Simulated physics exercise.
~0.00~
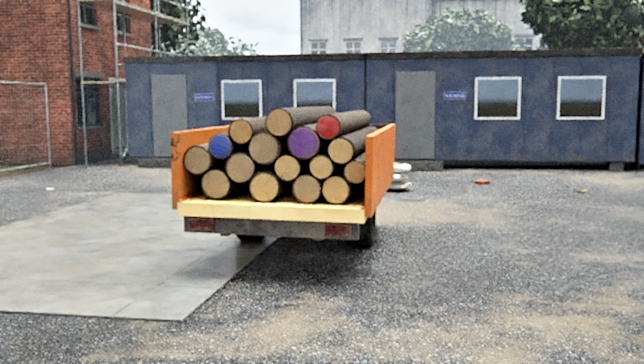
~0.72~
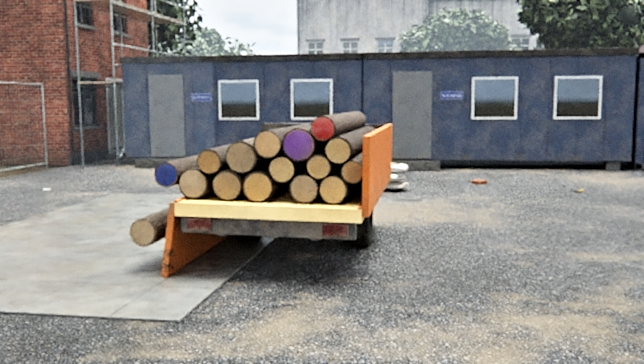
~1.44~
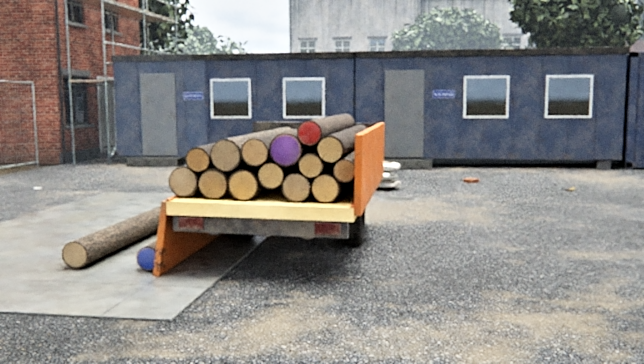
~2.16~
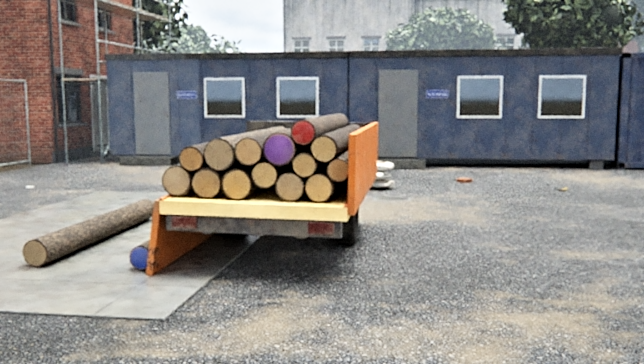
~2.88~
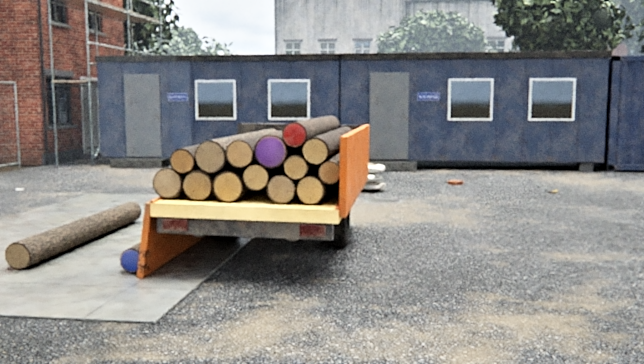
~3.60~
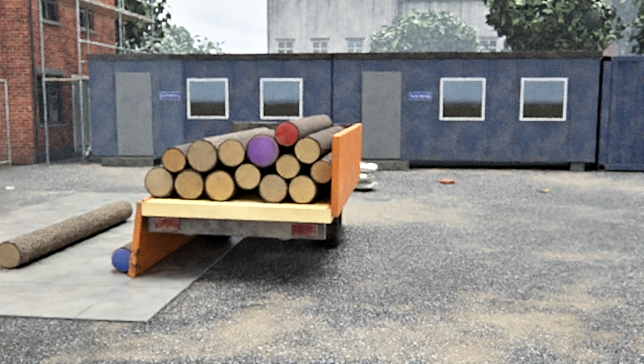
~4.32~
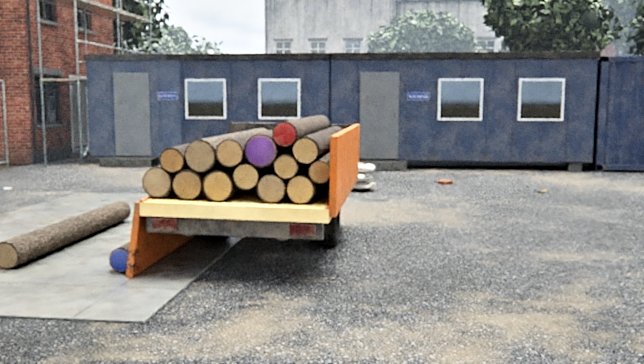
Gravel yard by blue cabins, a parked trailer's left side dropping, two logs falling to the ground, the rest staying stacked.
